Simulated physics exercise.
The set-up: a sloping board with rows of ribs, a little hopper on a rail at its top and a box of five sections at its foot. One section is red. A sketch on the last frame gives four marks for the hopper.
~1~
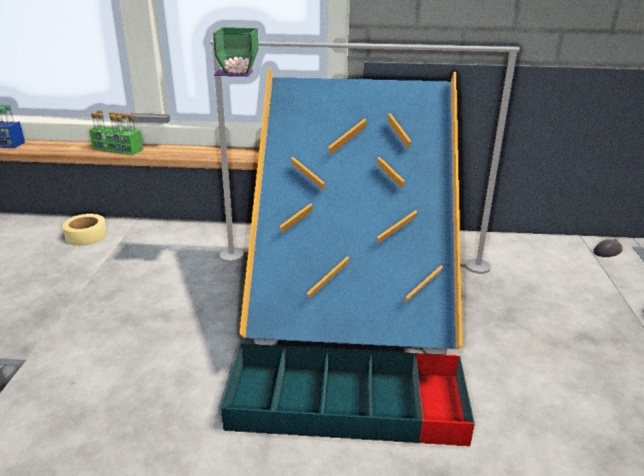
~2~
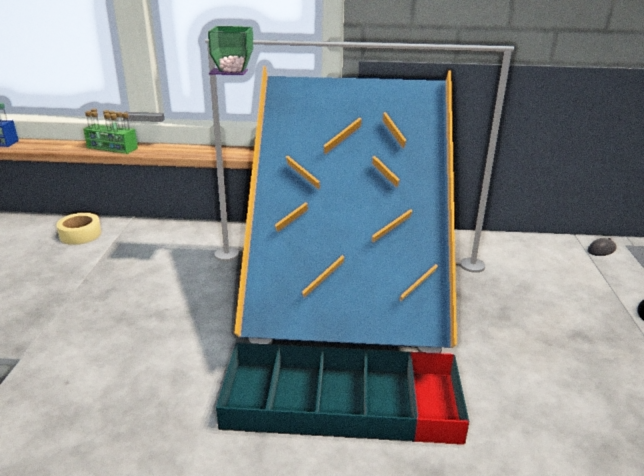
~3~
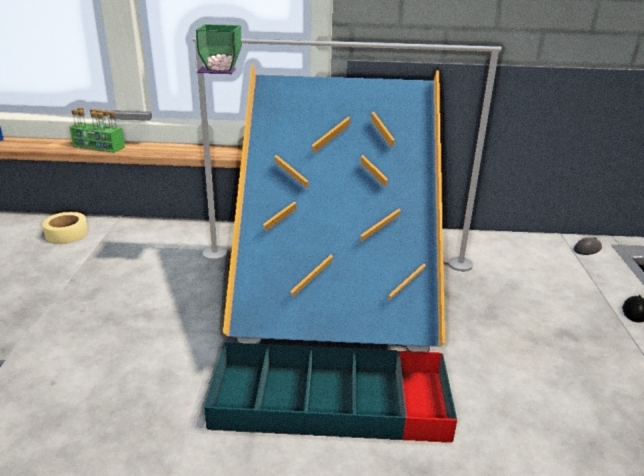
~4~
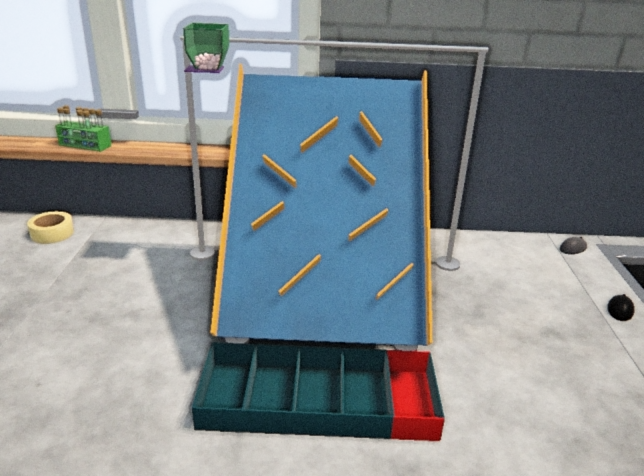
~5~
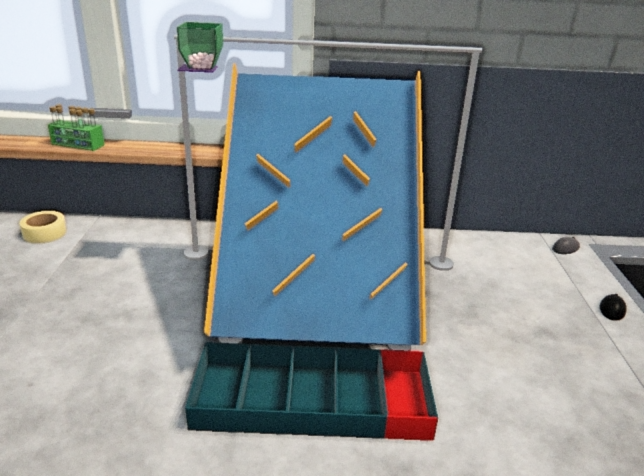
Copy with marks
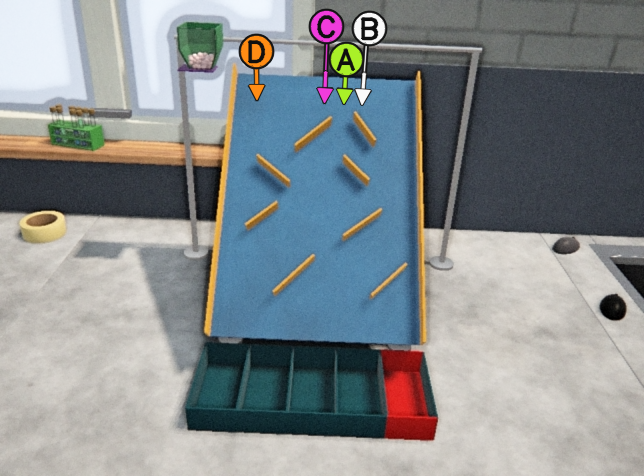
On a pale stone worktop, a sloping blue board with ribs stood behind a five-section box, its right end red, as the view drifted slowly right and the small green hopper stayed still.
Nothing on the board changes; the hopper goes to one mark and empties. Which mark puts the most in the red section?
Use mark B.
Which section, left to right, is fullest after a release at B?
It is the fifth one.
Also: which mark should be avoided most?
D it is.
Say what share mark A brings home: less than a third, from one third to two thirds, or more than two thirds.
Mark A gives less than a third.
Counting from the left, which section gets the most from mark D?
The first from the left.
On the marked copy, mark A meets the board at (344, 98); mark B meets the board at (362, 99); mark C meets the board at (324, 97); mark D meets the board at (256, 94).
Choosing A, close to a quarter in the red section, close to two thirds in other sections, a small share outside the box.
Choosing B, close to half in the red section, close to a third in other sections, a small share outside the box.
Choosing C, close to a quarter in the red section, close to two thirds in other sections, a small share outside the box.
Choosing D, only a few in the red section, the bulk in other sections, close to a quarter outside the box.
